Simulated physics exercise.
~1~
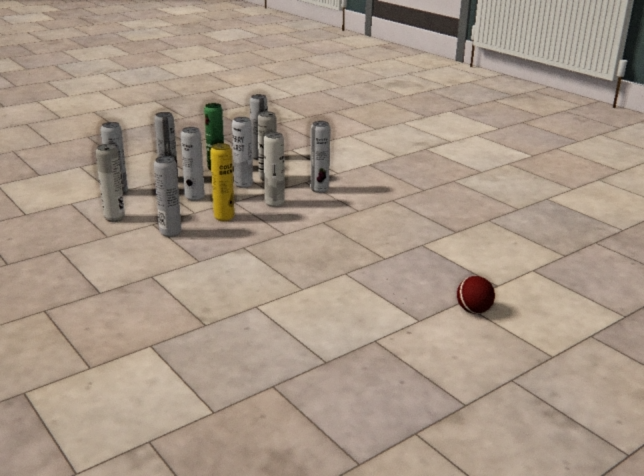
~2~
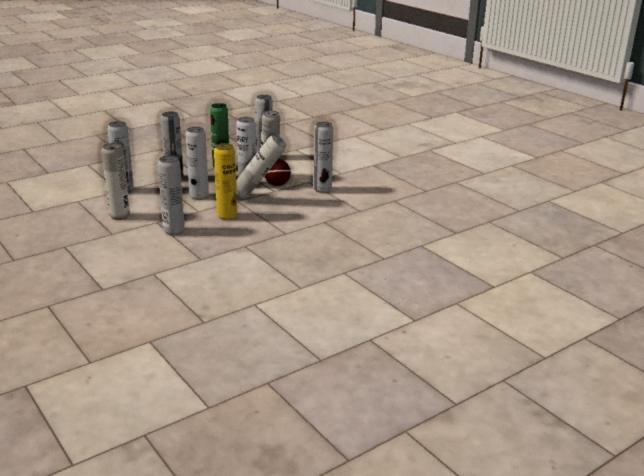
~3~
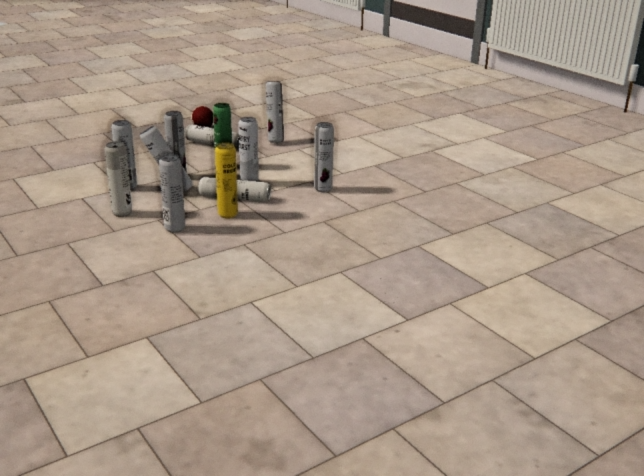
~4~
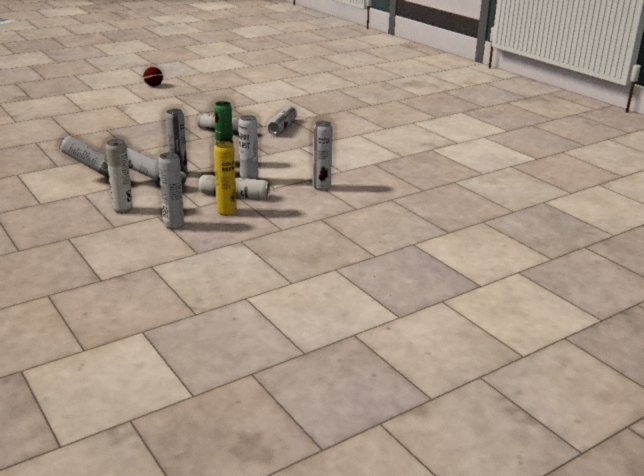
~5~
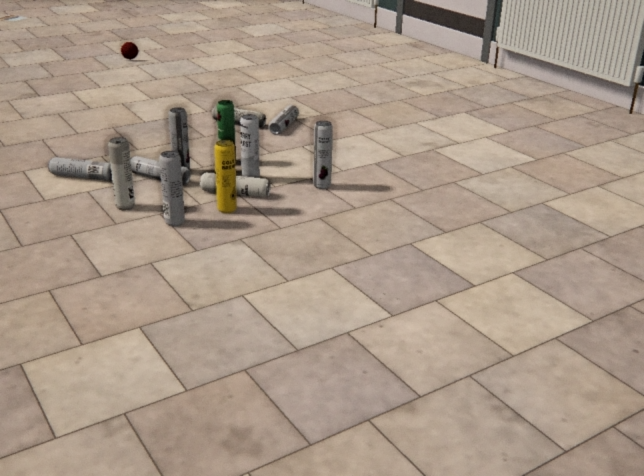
Dark red ball rolling into a cluster of upright tubes, toppling several and rolling away while the yellow and green ones stay standing.
